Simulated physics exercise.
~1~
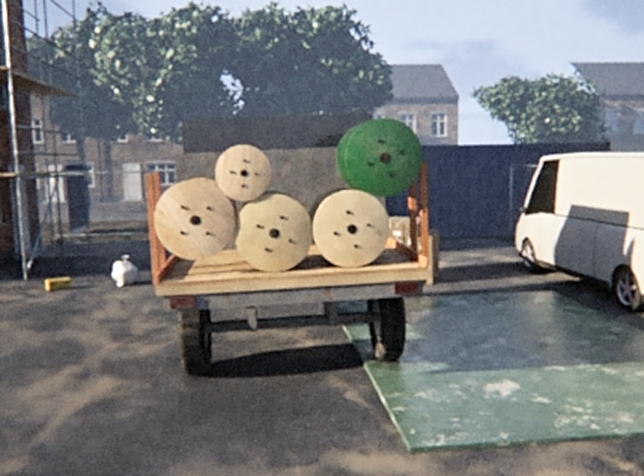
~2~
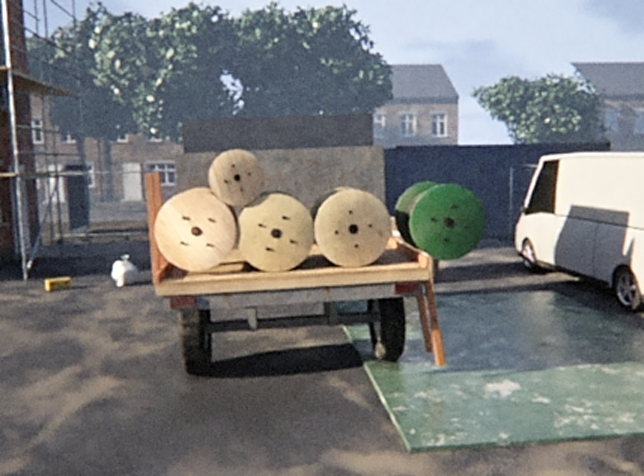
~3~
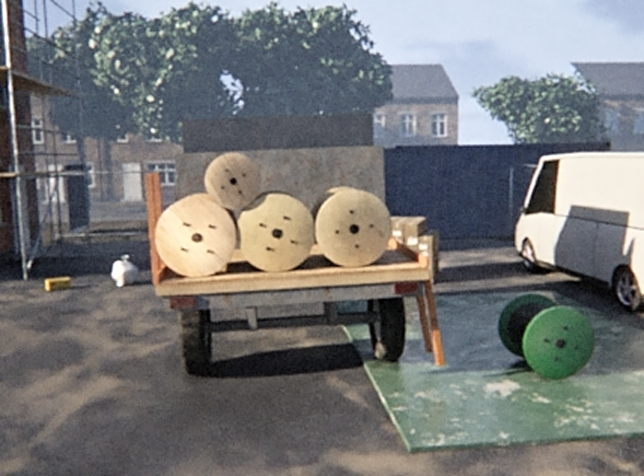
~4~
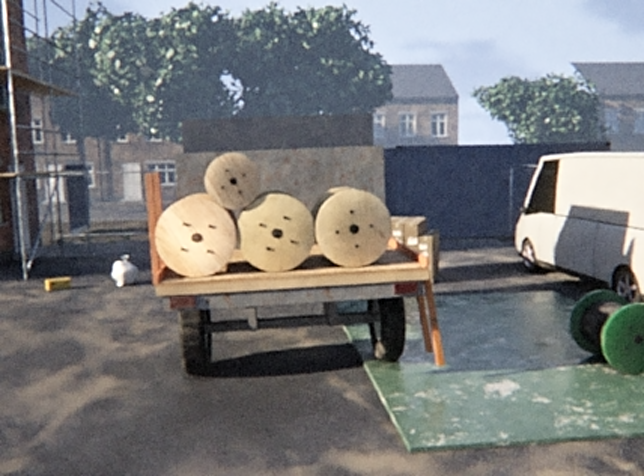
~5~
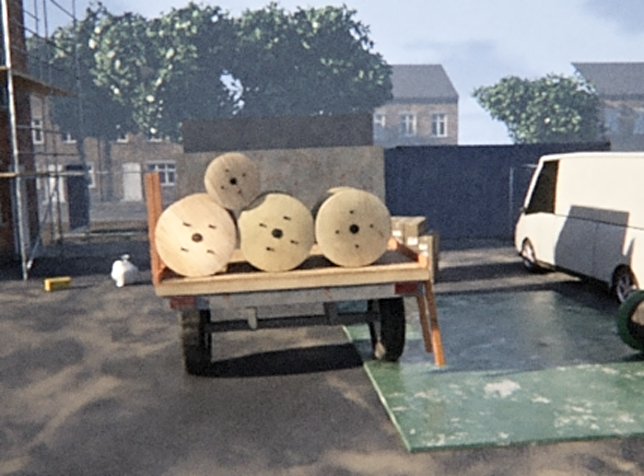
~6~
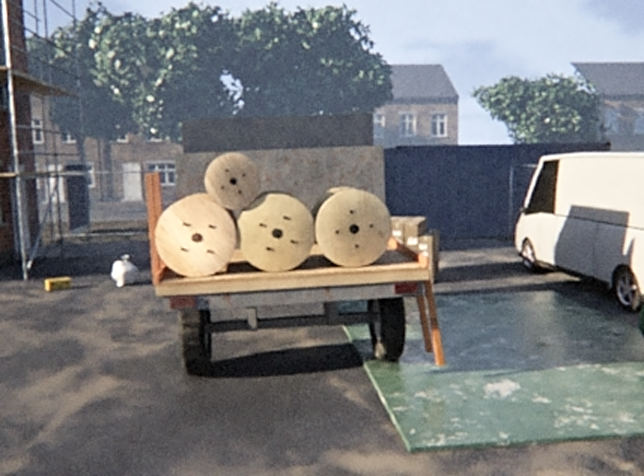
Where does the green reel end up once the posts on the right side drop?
It ends up on the ground to the right of the lorry, having come off the right side of the deck and rolled away to the edge of the view.
